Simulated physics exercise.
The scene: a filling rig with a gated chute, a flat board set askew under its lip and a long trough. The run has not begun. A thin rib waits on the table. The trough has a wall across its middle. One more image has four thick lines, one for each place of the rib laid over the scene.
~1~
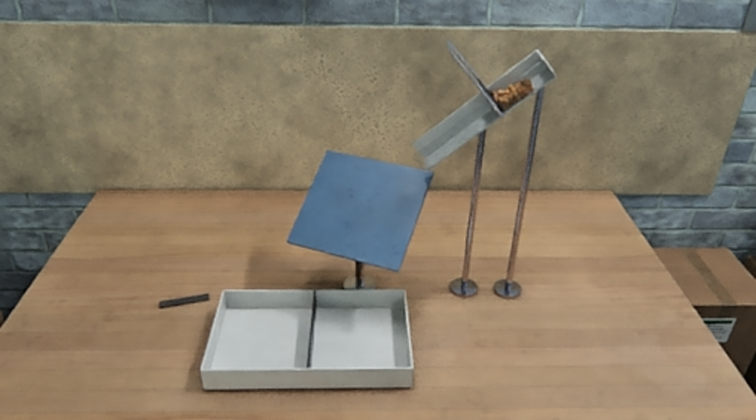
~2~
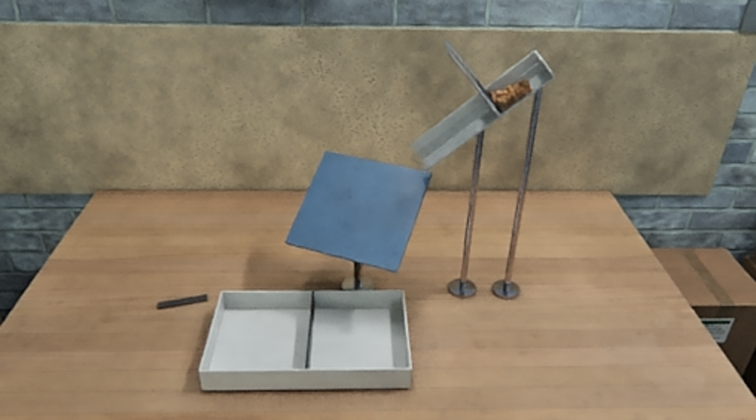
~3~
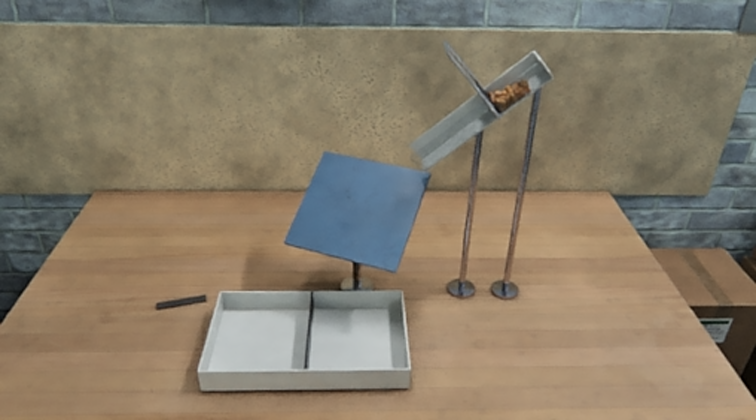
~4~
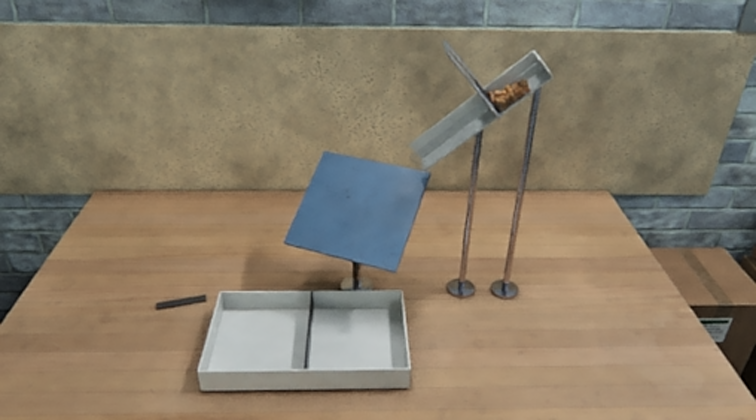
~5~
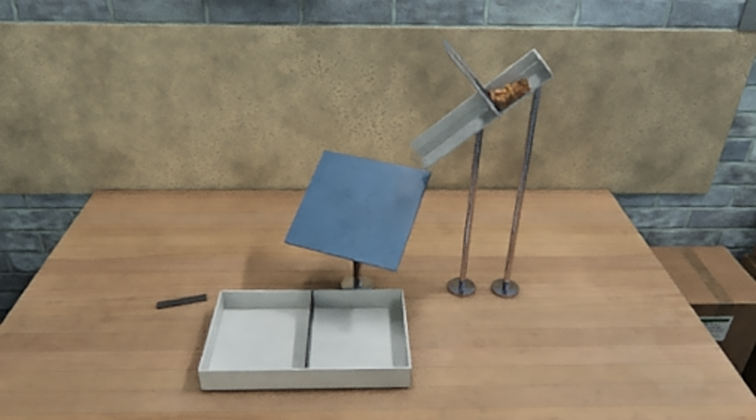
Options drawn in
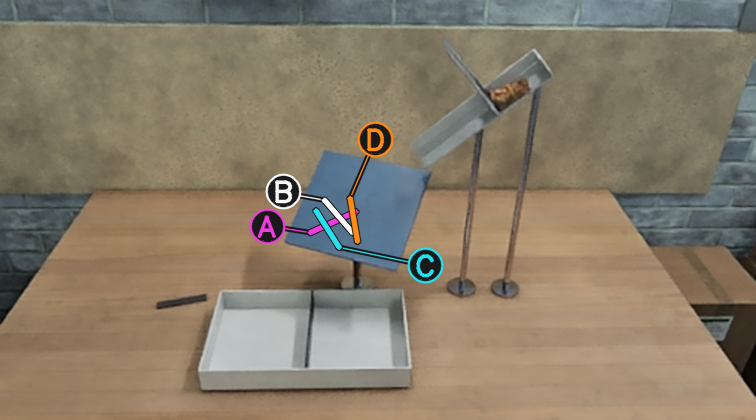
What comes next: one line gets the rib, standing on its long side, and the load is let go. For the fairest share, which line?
Choose A.
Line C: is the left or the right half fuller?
The right half.
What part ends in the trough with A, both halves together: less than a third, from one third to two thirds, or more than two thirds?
It is more than two thirds.
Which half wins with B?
The right half.
On the marked copy, line A from (355, 211) to (310, 232); line B from (324, 200) to (352, 232); line C from (315, 210) to (339, 247); line D from (350, 198) to (357, 241).
If A is chosen, of what is caught, roughly two thirds in the left half, roughly a third in the right.
If B is chosen, of what is caught, just a few in the left half, almost all in the right.
If C is chosen, of what is caught, about a tenth in the left half, almost all in the right.
If D is chosen, of what is caught, just a few in the left half, almost all in the right.
